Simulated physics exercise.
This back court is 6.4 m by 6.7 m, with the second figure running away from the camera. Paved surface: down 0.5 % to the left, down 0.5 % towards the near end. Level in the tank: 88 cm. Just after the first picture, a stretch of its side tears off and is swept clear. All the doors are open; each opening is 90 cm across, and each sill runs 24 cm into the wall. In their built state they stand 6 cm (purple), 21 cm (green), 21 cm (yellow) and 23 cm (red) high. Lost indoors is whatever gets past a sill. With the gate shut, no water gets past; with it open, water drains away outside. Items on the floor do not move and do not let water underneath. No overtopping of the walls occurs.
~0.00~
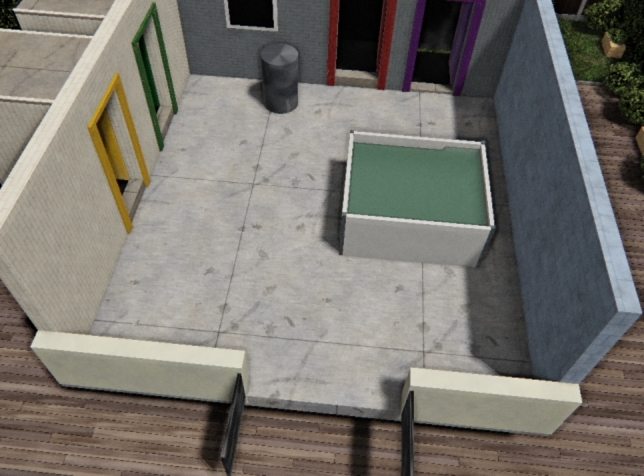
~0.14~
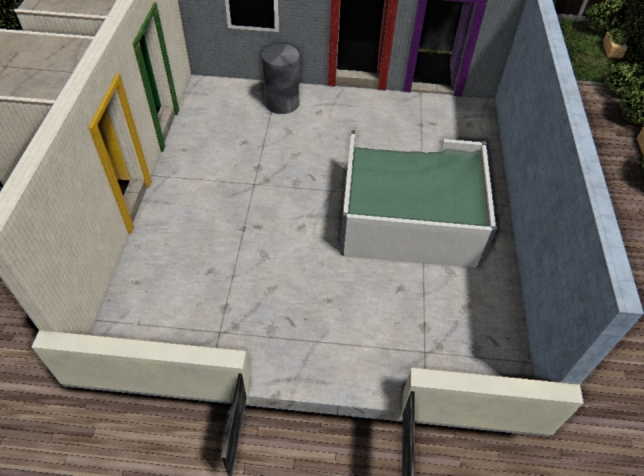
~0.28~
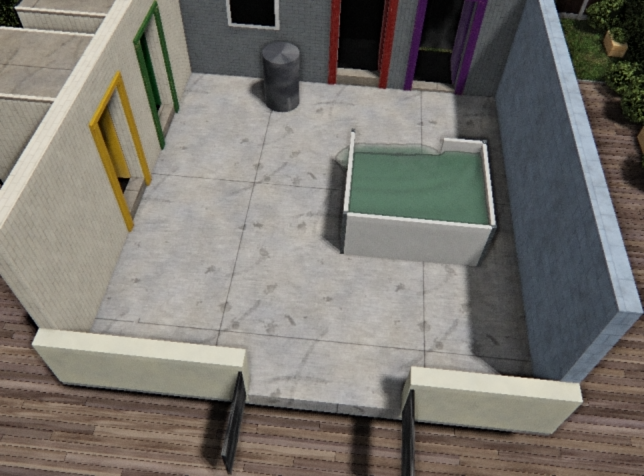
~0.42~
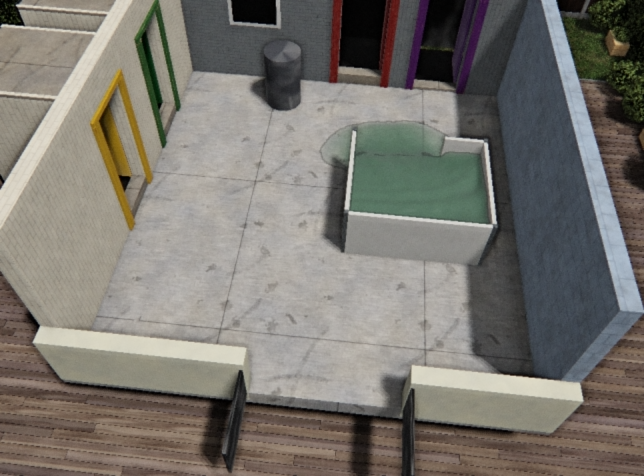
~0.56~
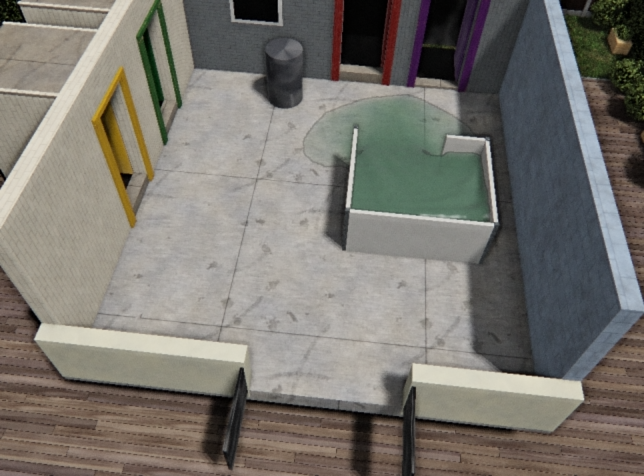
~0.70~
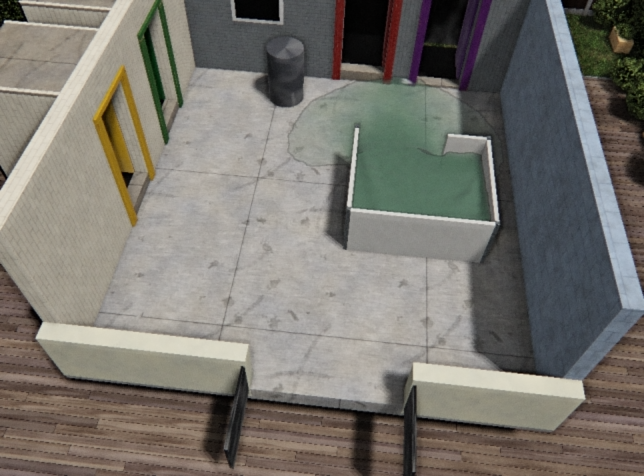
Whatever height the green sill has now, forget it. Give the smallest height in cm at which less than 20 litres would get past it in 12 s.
Close to 9.5 cm is just enough.
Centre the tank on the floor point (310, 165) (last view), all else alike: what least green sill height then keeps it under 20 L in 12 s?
A minimum of about 19 cm.
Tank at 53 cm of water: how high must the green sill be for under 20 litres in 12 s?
Roughly 5.0 centimetres.
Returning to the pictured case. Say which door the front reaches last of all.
The yellow one comes last.
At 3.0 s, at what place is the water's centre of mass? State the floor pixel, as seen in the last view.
The balance point sits at roughly (367, 142).
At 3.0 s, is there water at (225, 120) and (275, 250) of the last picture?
Taking them in turn, they come out submerged and spared.
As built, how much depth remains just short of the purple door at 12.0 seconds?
About 5.0 cm.
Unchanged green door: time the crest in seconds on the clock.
Roughly at 2.8 s.
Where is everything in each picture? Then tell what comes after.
The tank at (417, 181) is whole and still, 88 cm deep; the green door at (158, 87) is dry, in the first frame.
The front is at a hidden place, 0.3 m from the gap on the far side; 0.3 m2 of floor is wet, 88 cm left at the back, in the second frame.
The front is at a hidden place, 0.8 m from the gap on the far side; 1.2 m2 of floor is wet, 88 cm left at the back, in the third frame.
The gap is on the far side, the front 1.4 m out at (405, 123); the back of the tank holds 80 cm, in the fourth frame.
Water pours out on the far side and has run 2.2 m, to (398, 97); about 8 cm deep outside, 76 cm at the back, in the fifth frame.
The gap is on the far side, the front 2.6 m out at (418, 80); the back of the tank holds 74 cm; 2.4 m in a straight line remain to the green door at (163, 80), in the sixth frame.
After 1.4 s water covers 25 % of the floor, deepest (47 cm) near (374, 83); it has not reached the green door.
After 3.0 s water covers 40 % of the floor, deepest (32 cm) near (496, 93); 15 cm at the green door, 0 litres in over its 21 cm sill.
After 12.0 s water covers 95 % of the floor, deepest (13 cm) near (83, 354); 6 cm at the green door, 0 litres in over its 21 cm sill.
At the green door as built, the water arrived by 2.5 s and peaked near 15 cm at 2.8 s.
With a sill of 7.5 cm, 37 litres would have come in within the 12 s; with 12 cm, 7 litres. So under 20 litres takes about 9.5 cm.
